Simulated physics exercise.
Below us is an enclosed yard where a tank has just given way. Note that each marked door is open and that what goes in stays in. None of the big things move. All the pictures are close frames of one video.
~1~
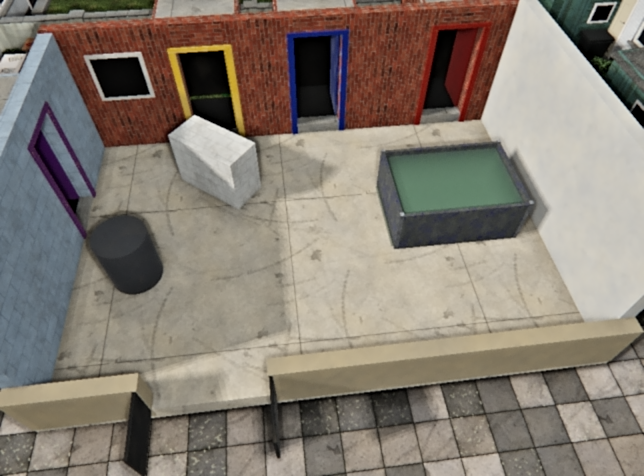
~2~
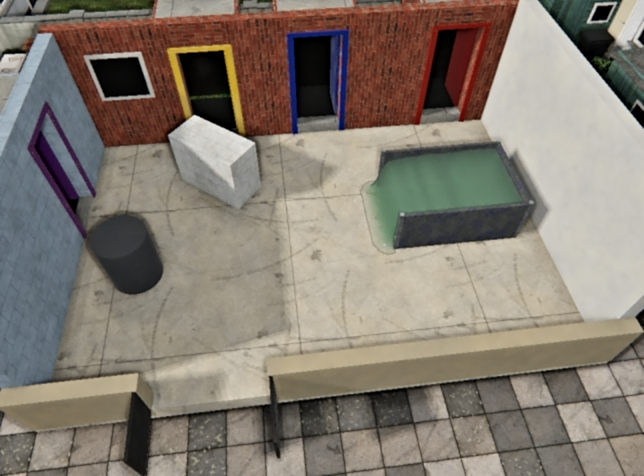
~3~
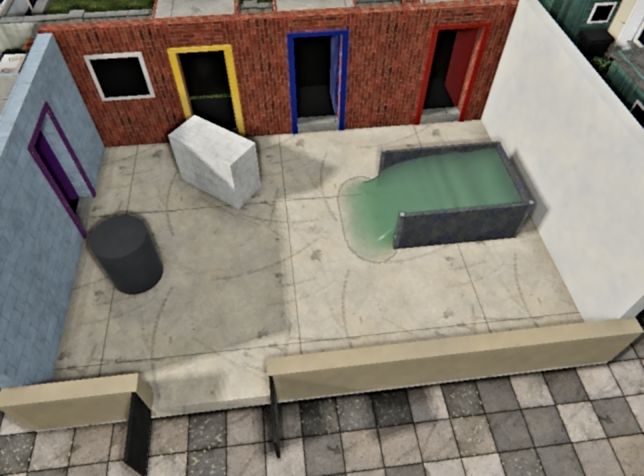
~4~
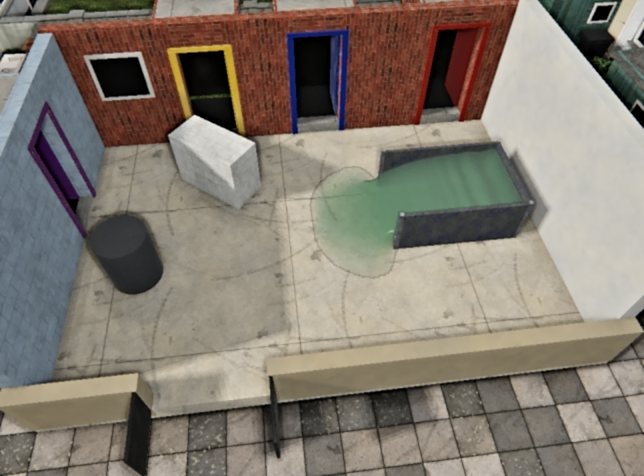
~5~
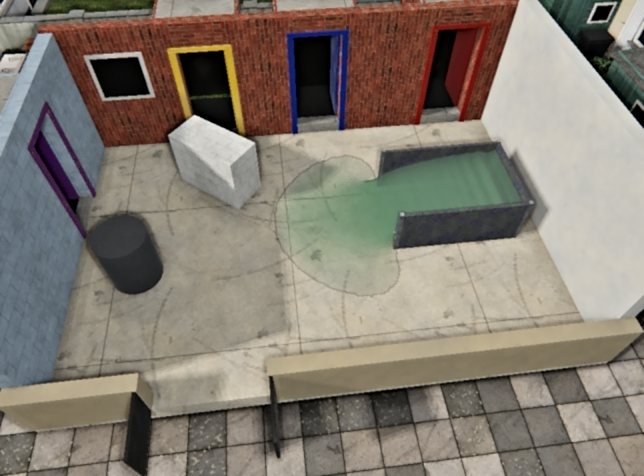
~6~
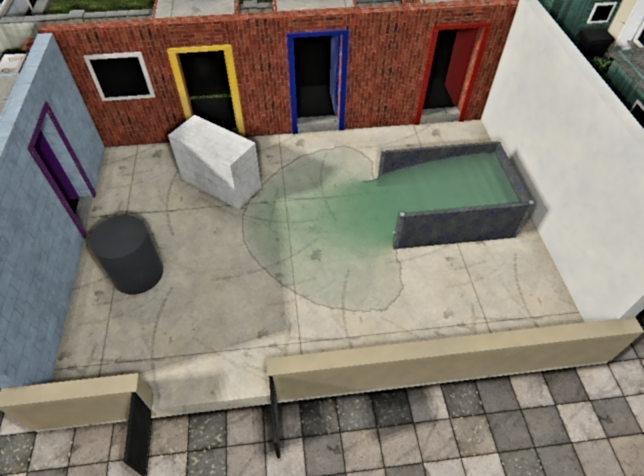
In a walled yard, green water pours from the open left end of a grey tank, spreading leftward across the pale floor.
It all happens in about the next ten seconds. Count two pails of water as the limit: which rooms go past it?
One by one: Purple door: Over the line on that one. Blue door: Not over the line on that one. Yellow door: Over the line on that one. Red door: Not over the line on that one.
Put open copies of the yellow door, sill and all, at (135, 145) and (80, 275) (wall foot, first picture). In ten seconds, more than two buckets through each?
In order: Tops the limit, tops the limit.
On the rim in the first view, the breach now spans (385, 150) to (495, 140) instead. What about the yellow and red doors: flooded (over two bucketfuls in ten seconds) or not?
First yellow is flooded, then red is flooded.
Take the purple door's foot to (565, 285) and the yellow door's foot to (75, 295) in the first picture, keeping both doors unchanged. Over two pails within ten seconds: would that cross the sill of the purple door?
In that case the purple one stays unflooded.
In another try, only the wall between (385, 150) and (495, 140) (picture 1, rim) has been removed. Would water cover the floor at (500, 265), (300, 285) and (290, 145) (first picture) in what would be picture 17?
Taken in turn they're unwetted, unwetted and swamped.
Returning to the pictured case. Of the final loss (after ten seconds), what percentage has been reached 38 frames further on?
Roughly 70 percent.
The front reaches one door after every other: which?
Answer - the red one.
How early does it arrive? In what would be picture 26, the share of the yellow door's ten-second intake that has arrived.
I make it 70 per cent.
A moment on, water covers 40 % of the floor; the purple door not reached, the blue door wet at the sill, nothing in, the yellow door not reached, the red door not reached.
Next, water covers 60 % of the floor; the purple door under two buckets in, the blue door wet at the sill, nothing in, the yellow door under two buckets in, the red door not reached.
Then, water covers 65 % of the floor; the purple door far over two buckets in, the blue door wet at the sill, nothing in, the yellow door far over two buckets in, the red door not reached.
Later, water covers 70 % of the floor; the purple door far over two buckets in, the blue door wet at the sill, nothing in, the yellow door far over two buckets in, the red door wet at the sill, nothing in.
In the end, water covers 90 % of the floor; the purple door far over two buckets in, the blue door wet at the sill, nothing in, the yellow door far over two buckets in, the red door wet at the sill, nothing in.
